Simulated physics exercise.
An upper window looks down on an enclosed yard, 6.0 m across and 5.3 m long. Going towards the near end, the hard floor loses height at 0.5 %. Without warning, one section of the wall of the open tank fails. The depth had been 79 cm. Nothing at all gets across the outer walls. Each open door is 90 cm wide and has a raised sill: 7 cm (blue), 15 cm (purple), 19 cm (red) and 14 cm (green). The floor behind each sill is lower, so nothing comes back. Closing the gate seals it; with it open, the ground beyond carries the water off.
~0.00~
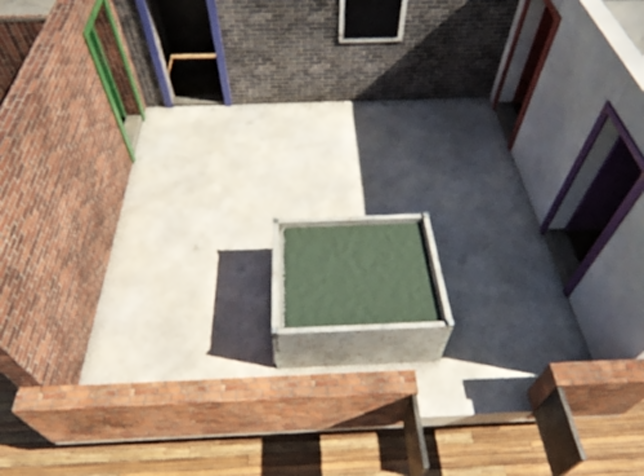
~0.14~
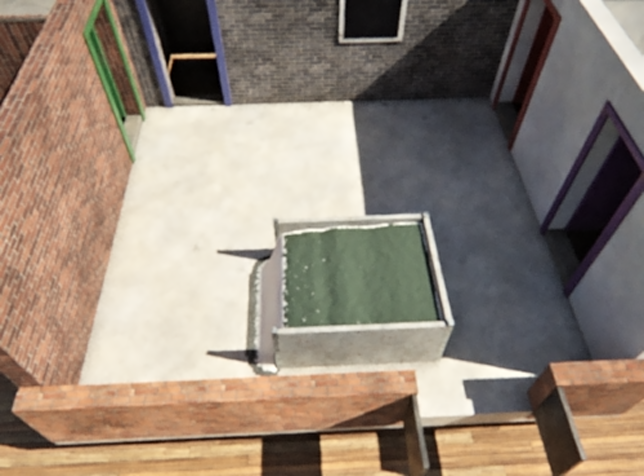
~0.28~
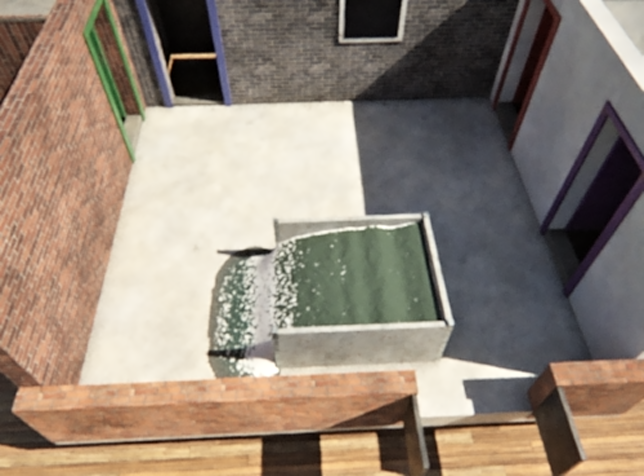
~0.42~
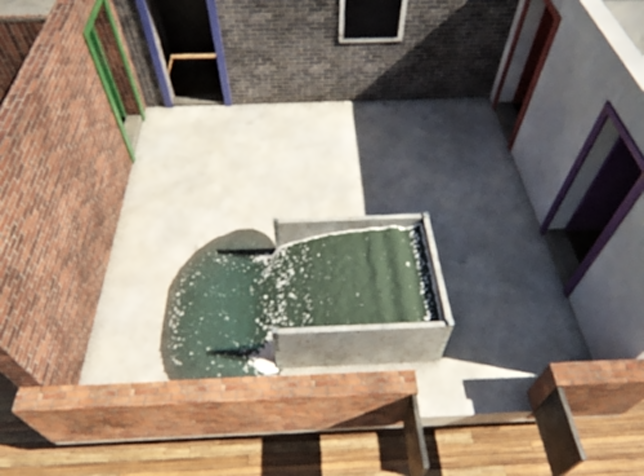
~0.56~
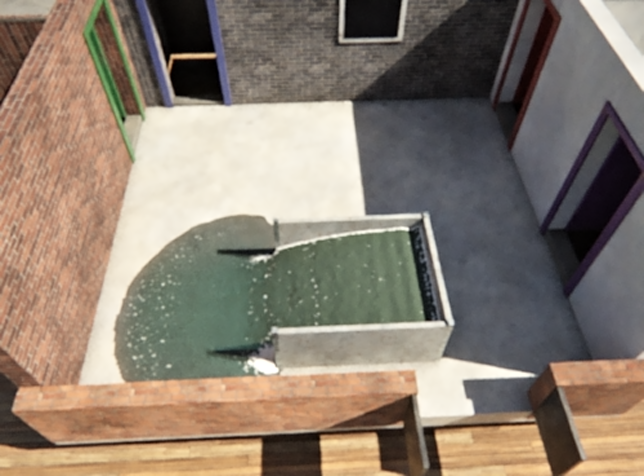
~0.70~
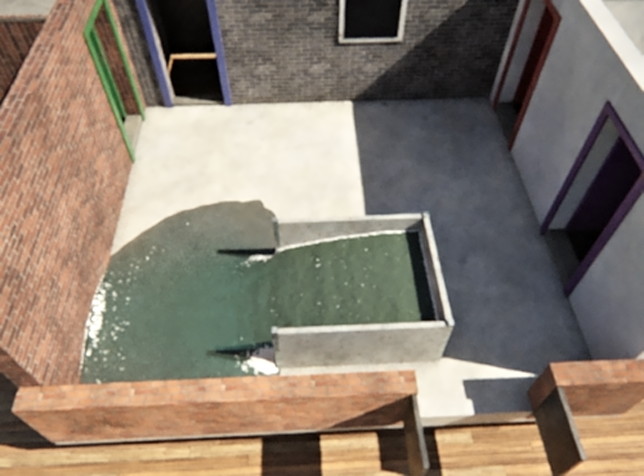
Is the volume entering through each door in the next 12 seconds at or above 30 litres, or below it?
Blue door: At or above, purple door: Below, red door: Below, green door: Below.
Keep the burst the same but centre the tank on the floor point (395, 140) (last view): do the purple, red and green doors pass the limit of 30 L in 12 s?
Purple gets no more than that, red gets no more than that, green gets more than that.
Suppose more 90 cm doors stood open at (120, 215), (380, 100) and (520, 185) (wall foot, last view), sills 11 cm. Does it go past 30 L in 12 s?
First doorway gets there, second falls short, third falls short.
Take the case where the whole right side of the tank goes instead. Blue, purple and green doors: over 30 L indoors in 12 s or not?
Then blue does not exceed it, purple exceeds it, green does not exceed it.
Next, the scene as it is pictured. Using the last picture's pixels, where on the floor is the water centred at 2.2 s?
I'd put it close to (201, 293).
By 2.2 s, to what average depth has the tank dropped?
Depth, averaged: Around 20 centimetres.
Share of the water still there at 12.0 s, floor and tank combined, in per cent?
Still there: Roughly 78 %.
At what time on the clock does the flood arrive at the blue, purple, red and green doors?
Blue: 2.2 s; purple: 5.5 s; red: 5.0 s; green: 1.6 s.
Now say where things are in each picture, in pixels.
In the first frame, the open tank at (356, 273) is whole and still, 79 cm deep.
In the second frame, water pours out at (281, 297) and has run 0.8 m, to (273, 372); typically 10 cm deep outside, 79 cm at the open tank's back.
In the third frame, water pours out at (281, 300) and has run 1.1 m, to a hidden place; typically 13 cm deep outside, 78 cm at the open tank's back.
In the fourth frame, water pours out at (281, 302) and has run 1.5 m, to a hidden place; typically 10 cm deep outside, 69 cm at the open tank's back.
In the fifth frame, water pours out at (281, 302) and has run 2.0 m, to (123, 329); typically 8 cm deep outside, 66 cm at the open tank's back.
In the sixth frame, water pours out at (281, 302) and has run 2.5 m, to a hidden place; typically 8 cm deep outside, 66 cm at the open tank's back.
After 1.4 s water covers 25 % of the floor and is deepest (53 cm) near (90, 411); blue door not reached, purple door not reached, red door not reached, green door not reached.
After 2.2 s water covers 30 % of the floor and is deepest (38 cm) near (81, 381); blue door not reached, purple door not reached, red door not reached, green door 10 cm at the sill, 0 L in.
After 3.5 s water covers 50 % of the floor and is deepest (26 cm) near (145, 119); blue door 23 cm at the sill, 78 L in, purple door not reached, red door not reached, green door 9 cm at the sill, 0 L in.
After 7.0 s water covers 85 % of the floor and is deepest (14 cm) near (491, 115); blue door 10 cm at the sill, 222 L in, purple door 5 cm at the sill, 0 L in, red door 12 cm at the sill, 0 L in, green door 10 cm at the sill, 5 L in.
After 12.0 s water covers 100 % of the floor and is deepest (12 cm) near (580, 388); blue door 3 cm at the sill, 228 L in, purple door 5 cm at the sill, 0 L in, red door 6 cm at the sill, 0 L in, green door 3 cm at the sill, 5 L in.
